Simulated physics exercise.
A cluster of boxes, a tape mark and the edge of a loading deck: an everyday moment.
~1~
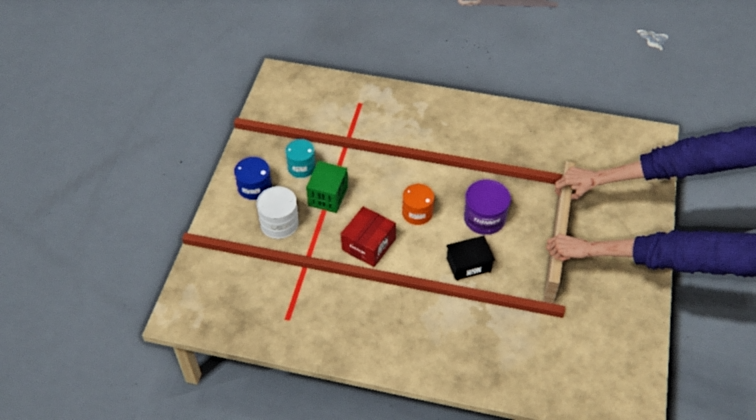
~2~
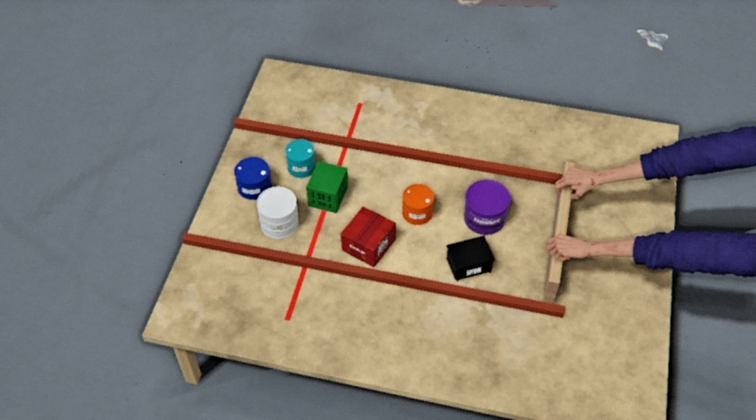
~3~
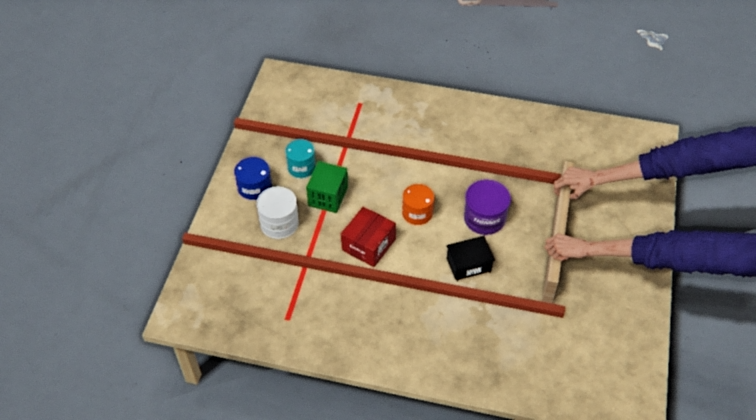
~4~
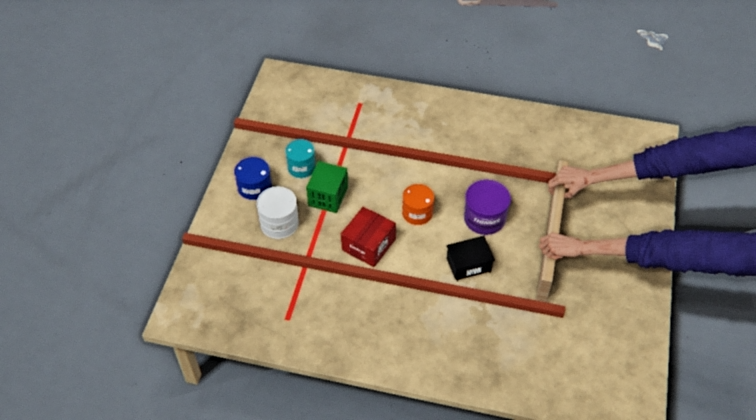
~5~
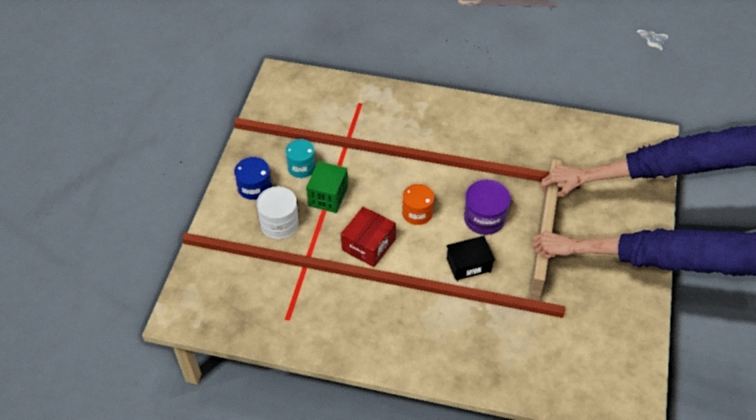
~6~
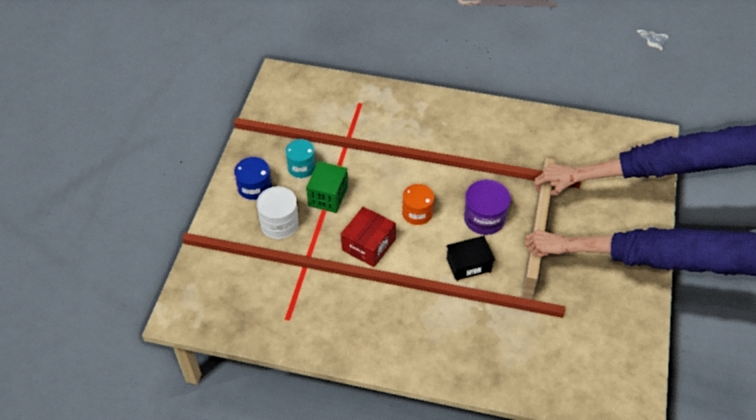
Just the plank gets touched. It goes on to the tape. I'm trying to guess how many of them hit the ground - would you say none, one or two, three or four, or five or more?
It ends with every one still up.
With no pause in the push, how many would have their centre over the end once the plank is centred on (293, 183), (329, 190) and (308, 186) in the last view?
First 2, next 0, last 0.
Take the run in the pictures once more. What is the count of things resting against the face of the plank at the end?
My count gives 2.
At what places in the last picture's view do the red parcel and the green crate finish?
About (256, 223), and the other about (272, 172).
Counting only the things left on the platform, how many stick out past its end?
I get 0.
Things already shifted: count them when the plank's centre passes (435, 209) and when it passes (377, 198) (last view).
Tally: First 4; then 6.
Early on, none off yet; blue canister at rest near (253, 178); white canister at rest near (278, 213); turquoise canister at rest near (301, 159).
Finally, the number that fall off is zero.
